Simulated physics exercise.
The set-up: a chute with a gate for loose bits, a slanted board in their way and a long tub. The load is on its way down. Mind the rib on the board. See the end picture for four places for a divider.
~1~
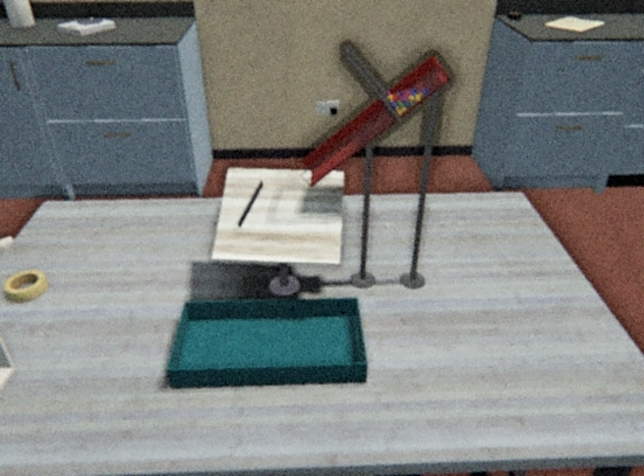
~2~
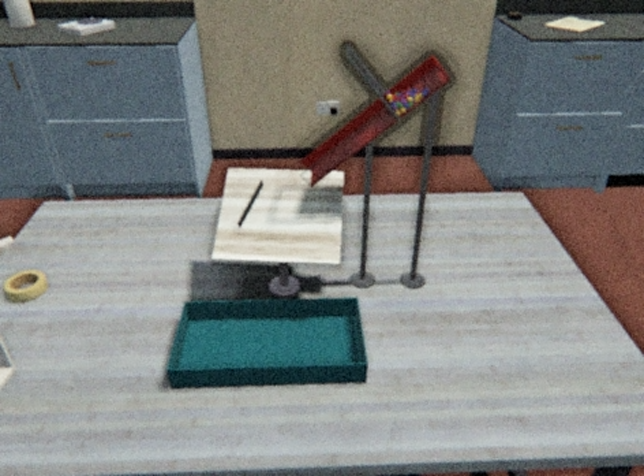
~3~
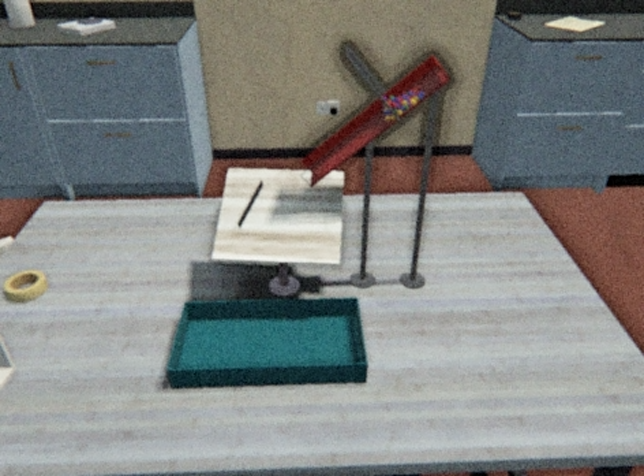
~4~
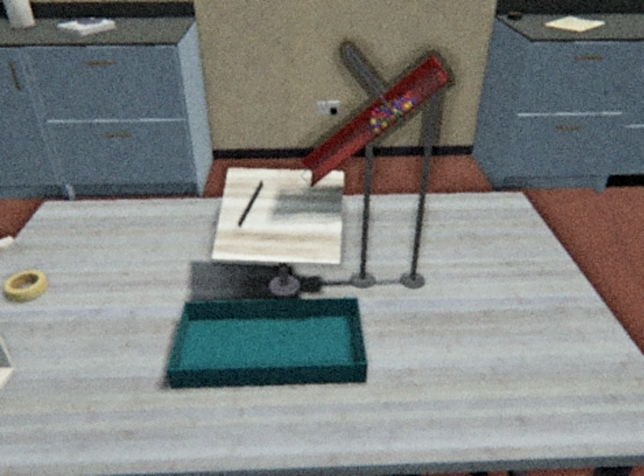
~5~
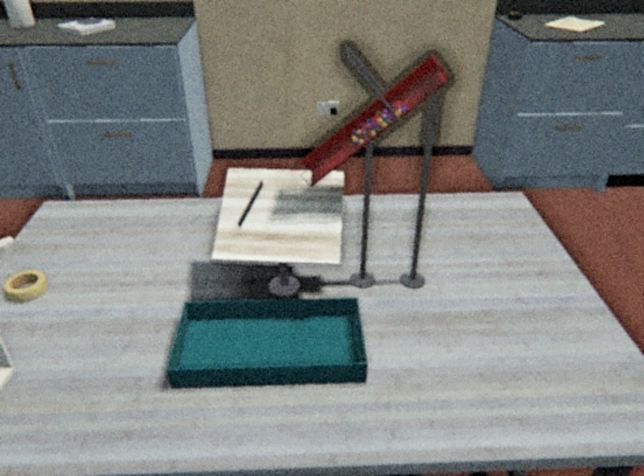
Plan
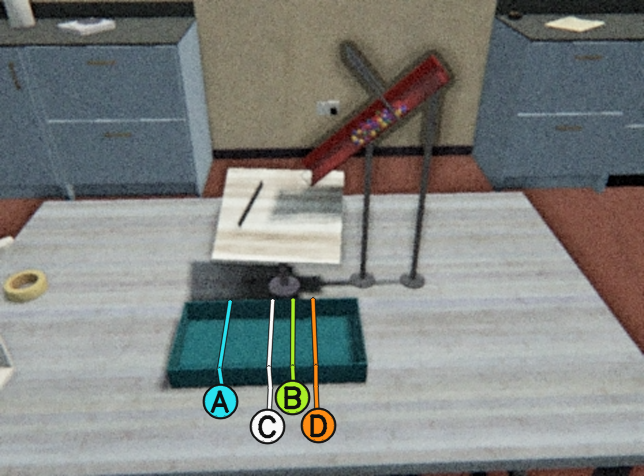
The clip shows a sloping red chute above a pale, slightly tilted board with a dark rib and an empty teal tub on a table, as small multicoloured beads slide partway down the chute, moving leftward.
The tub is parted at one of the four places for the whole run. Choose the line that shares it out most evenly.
Choose A.
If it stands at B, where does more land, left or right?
Left.
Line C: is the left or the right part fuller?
More lands on the left.
On the marked copy, line A crosses the front rim at (219, 368); line B crosses the front rim at (292, 366); line C crosses the front rim at (268, 366); line D crosses the front rim at (315, 365).
For line A, of what is caught, about half on the left of the divider, about half on the right.
For line B, of what is caught, nearly all on the left of the divider, a stray few on the right.
For line C, of what is caught, nearly all on the left of the divider, a stray few on the right.
For line D, of what is caught, all on the left of the divider, none on the right.
